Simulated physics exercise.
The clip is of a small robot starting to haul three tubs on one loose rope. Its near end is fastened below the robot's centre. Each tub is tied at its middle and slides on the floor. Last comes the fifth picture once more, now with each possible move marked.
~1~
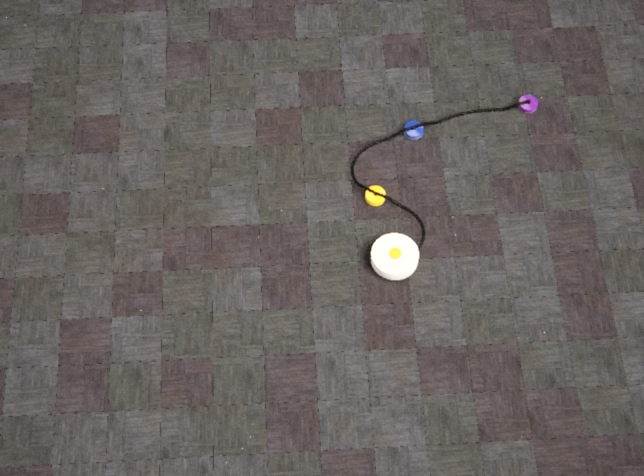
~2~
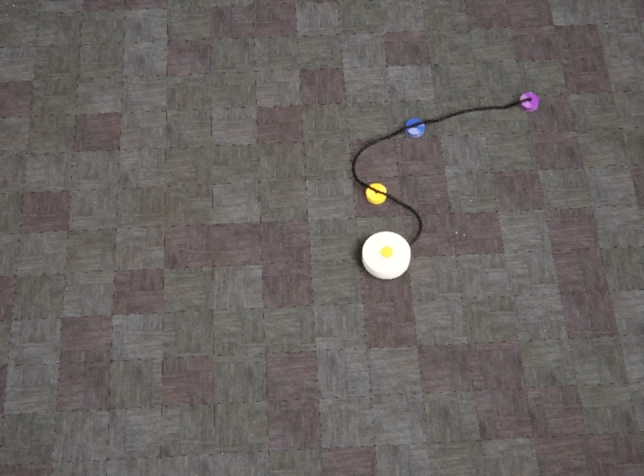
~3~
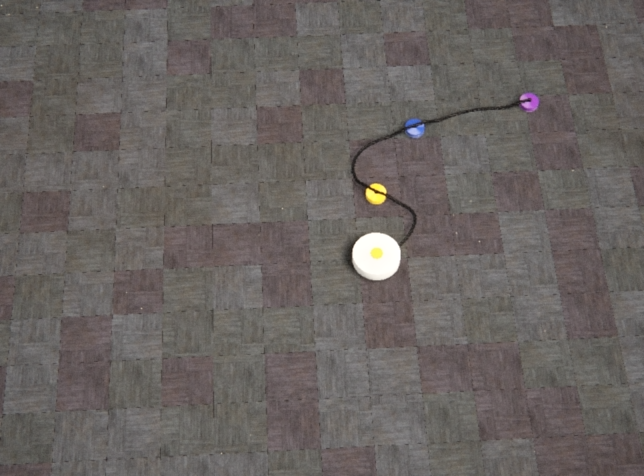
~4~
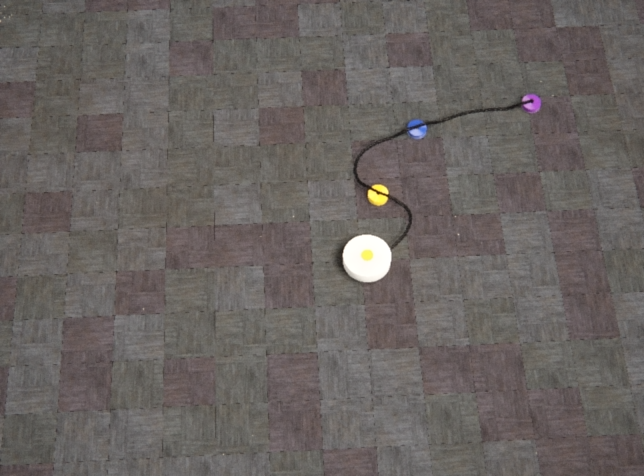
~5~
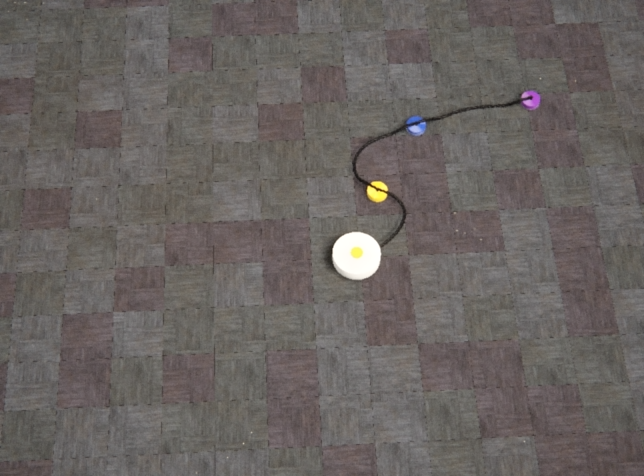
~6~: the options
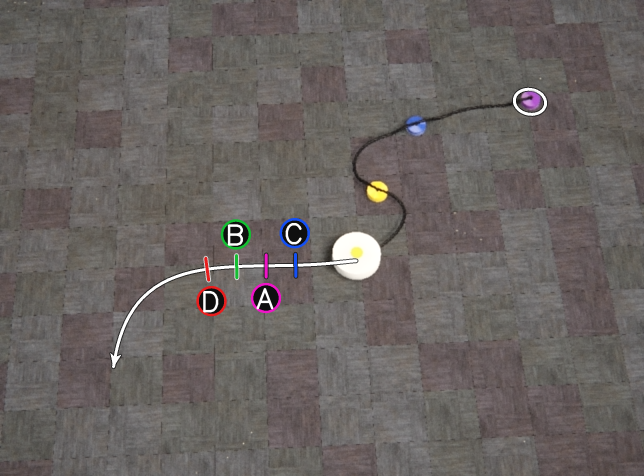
On a gray and maroon carpet, a round white robot slid slowly to the left, shifting the near end of a loose, curving dark rope, while the yellow, blue and purple tubs stayed almost still.
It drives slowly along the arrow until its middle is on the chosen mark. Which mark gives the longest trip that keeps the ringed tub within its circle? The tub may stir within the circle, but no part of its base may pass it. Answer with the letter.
All is well up to B.
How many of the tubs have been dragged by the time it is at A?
By then, one.
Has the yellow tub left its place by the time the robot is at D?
Yes.
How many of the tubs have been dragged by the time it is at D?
By then, three.
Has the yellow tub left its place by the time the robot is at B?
Yes.
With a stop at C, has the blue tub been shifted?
By then, no.
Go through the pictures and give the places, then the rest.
In the first frame, yellow tub (375, 195); robot (395, 257); purple tub (528, 104).
In the second frame, robot (386, 256); yellow tub (376, 193).
In the third frame, robot (376, 257); blue tub (415, 128).
In the fourth frame, robot (367, 259); purple tub (531, 103).
In the fifth frame, robot (356, 257); yellow tub (377, 191); purple tub (531, 100); blue tub (416, 125).
On the marked copy, A at (266, 266); B at (237, 267); C at (296, 265); D at (207, 269); the ring at (530, 102); the route from (356, 261) via (207, 269) to (114, 367).
With B. Early on, robot (315, 260); purple tub (531, 100); blue tub (416, 125); yellow tub (377, 191).
Further on, robot (272, 262); purple tub (531, 100); blue tub (416, 125); yellow tub (363, 201).
At the end, robot (236, 262); purple tub (529, 100); blue tub (415, 130); yellow tub (335, 209); the ringed tub at the far end is still in its ring.
As for the rest, A is safe but short; C is safe but short; D drags the last tub to (514, 104).
